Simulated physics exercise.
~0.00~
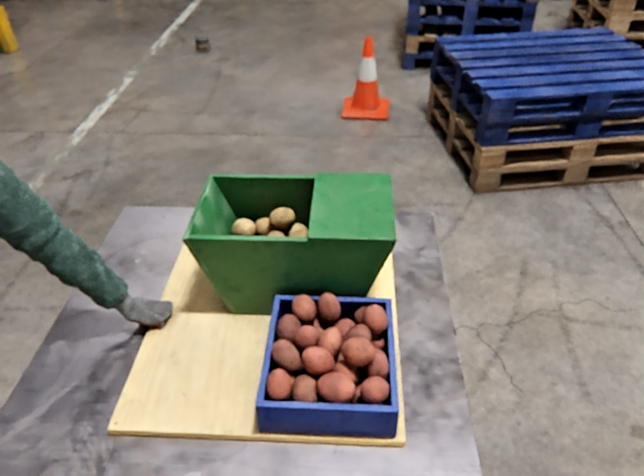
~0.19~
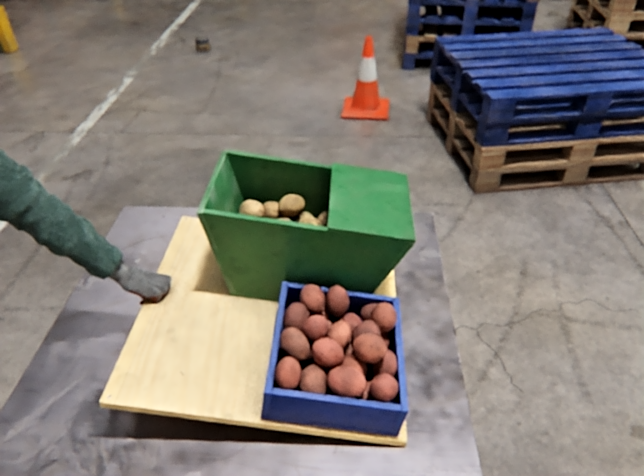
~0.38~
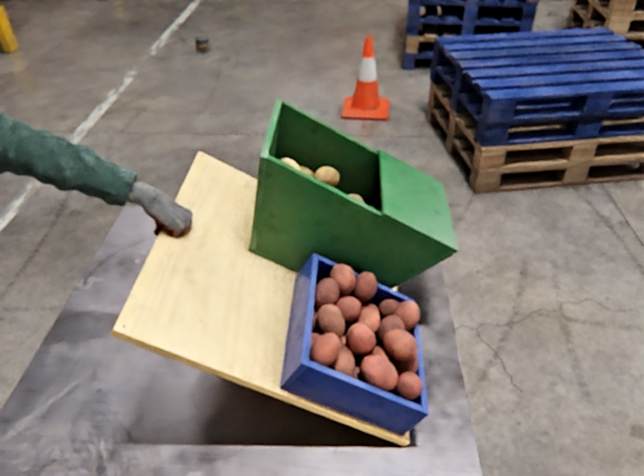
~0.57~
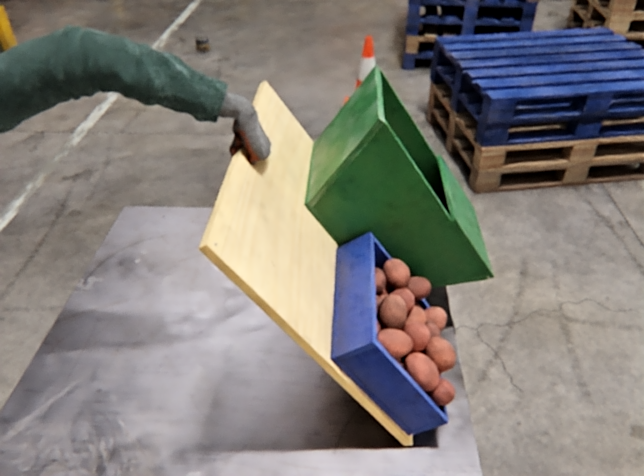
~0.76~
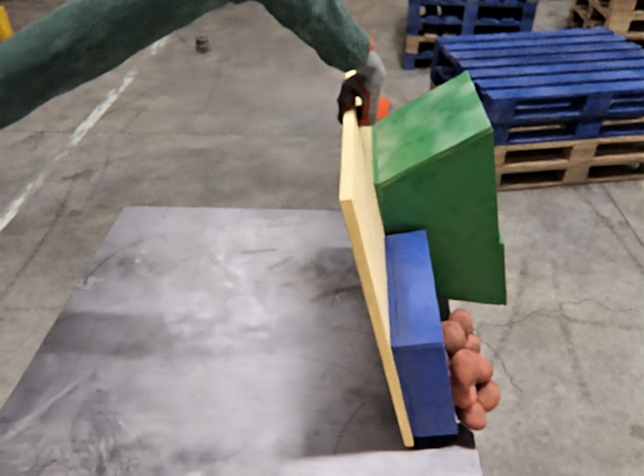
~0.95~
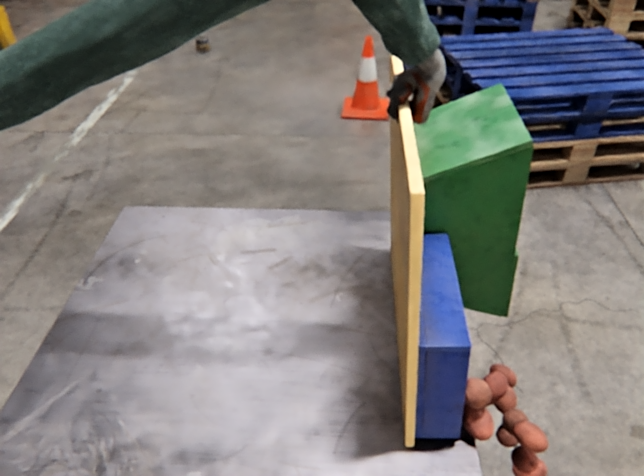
At the start, a green basket of pale potatoes and a blue basket of red potatoes sit on a flat wooden board. A gloved hand lifts the board's left edge, tilting both baskets rightward. With the board nearly upright, red potatoes tumble out of the blue basket.
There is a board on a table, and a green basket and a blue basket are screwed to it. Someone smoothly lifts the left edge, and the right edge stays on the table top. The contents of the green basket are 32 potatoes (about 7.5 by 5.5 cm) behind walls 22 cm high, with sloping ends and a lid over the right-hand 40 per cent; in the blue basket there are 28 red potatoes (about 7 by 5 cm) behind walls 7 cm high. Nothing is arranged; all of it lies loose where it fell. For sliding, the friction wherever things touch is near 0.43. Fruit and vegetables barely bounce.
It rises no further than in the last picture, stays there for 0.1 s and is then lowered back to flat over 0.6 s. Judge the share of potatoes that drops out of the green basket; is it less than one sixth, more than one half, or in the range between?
My guess is it will lose less than one sixth of its load.
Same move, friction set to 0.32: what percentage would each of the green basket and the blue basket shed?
Green basket 0, blue basket 70 per cent.
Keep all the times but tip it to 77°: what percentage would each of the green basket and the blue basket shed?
In that case the green basket sheds 0 %, while the blue basket sheds 50 %.
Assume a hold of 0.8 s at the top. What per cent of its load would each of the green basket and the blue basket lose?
Green basket: 10%, blue basket: 70%.
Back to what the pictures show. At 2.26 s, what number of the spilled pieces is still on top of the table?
About 0 of them.
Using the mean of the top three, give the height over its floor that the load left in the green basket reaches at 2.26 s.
16 cm or thereabouts.
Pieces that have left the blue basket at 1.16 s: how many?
Blue basket: Roughly 16 out by then.
After 1.16 s, tilt 78°; 2 of 32 out of the green basket and 17 of 28 out of the blue basket.
After 1.42 s, tilt 28°; 2 of 32 out of the green basket and 18 of 28 out of the blue basket.
After 1.79 s, tilt 0°; 2 of 32 out of the green basket and 18 of 28 out of the blue basket.
Final count (at 2.26 s), 2 of 32 out of the green basket and 18 of 28 out of the blue basket. Asked share, 2 of 32, 6 per cent.
